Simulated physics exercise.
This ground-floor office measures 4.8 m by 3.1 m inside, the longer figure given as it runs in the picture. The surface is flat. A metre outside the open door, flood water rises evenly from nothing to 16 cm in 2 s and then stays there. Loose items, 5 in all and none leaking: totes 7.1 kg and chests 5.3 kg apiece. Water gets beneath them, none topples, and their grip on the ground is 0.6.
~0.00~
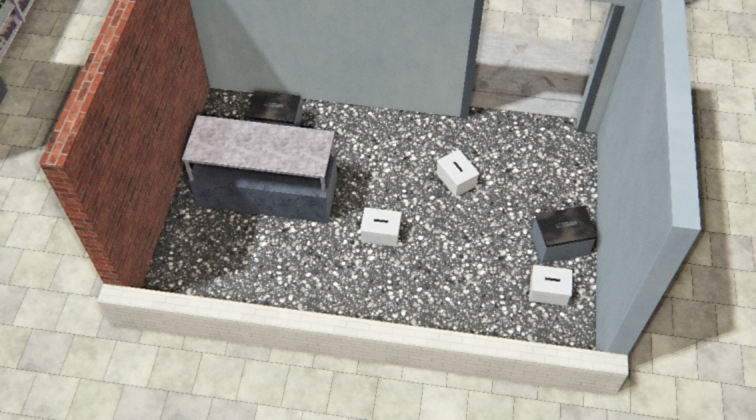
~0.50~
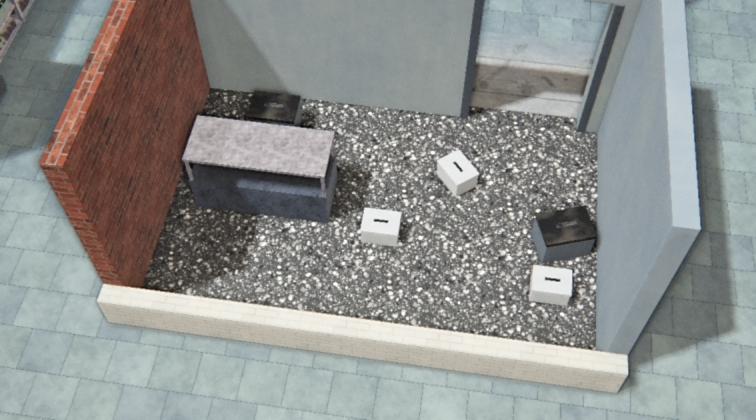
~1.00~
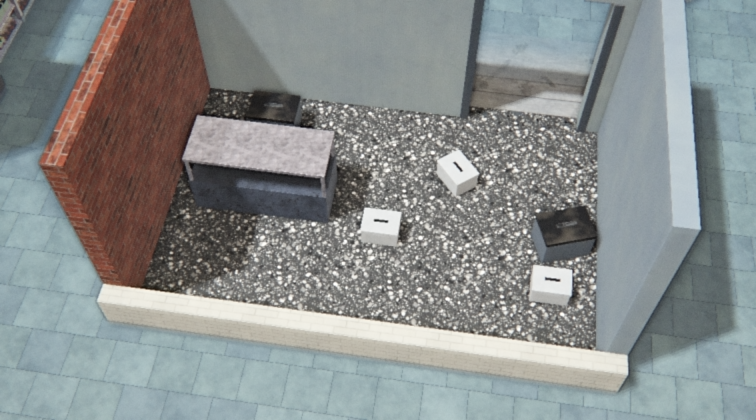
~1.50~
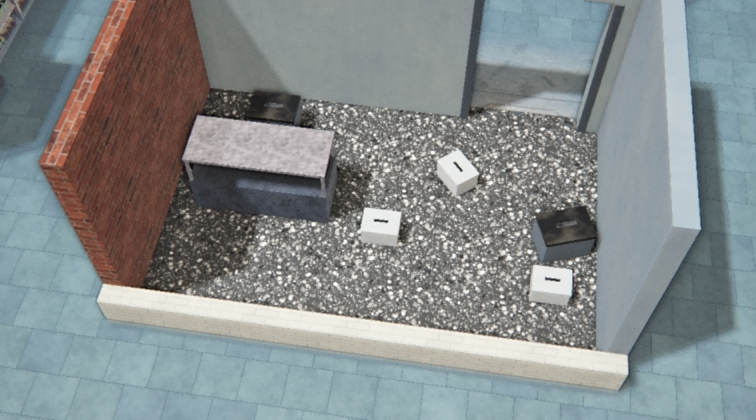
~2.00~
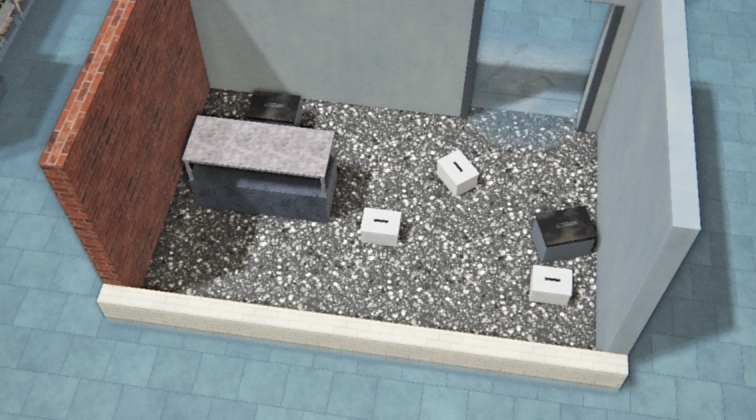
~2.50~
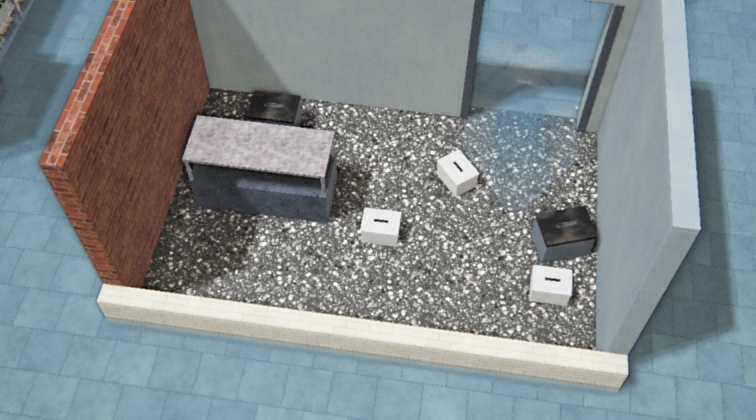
In this clip, bluish water spreads across the paving around a small roofless room holding a counter and scattered pale and dark boxes, then enters through the doorway onto the speckled floor, while the boxes stay still.
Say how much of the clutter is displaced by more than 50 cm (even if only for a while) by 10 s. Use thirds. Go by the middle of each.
Share: One to two thirds.
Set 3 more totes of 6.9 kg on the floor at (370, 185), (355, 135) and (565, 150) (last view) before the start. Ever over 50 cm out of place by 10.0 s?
In that order: Short of it, short of it, over.
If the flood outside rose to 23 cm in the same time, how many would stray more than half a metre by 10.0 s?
Then 4.
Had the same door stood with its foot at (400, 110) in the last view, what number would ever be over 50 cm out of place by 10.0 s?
Then 4.
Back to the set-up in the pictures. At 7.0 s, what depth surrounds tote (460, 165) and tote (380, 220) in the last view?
Roughly 3 and 3 cm.
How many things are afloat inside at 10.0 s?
At that moment 3.
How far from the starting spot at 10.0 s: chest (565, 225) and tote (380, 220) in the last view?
In that order: 200 cm, 20 cm.
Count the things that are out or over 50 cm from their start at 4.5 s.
2 of them.
After 3.5 s 0 of 5 are over 50 cm from their spots; 0 afloat.
After 4.5 s 2 of 5 are over 50 cm from their spots; 1 afloat.
After 7.0 s 3 of 5 are over 50 cm from their spots; 2 afloat.
After 10.0 s 3 of 5 are over 50 cm from their spots, and 3 have been at some point; 3 afloat.
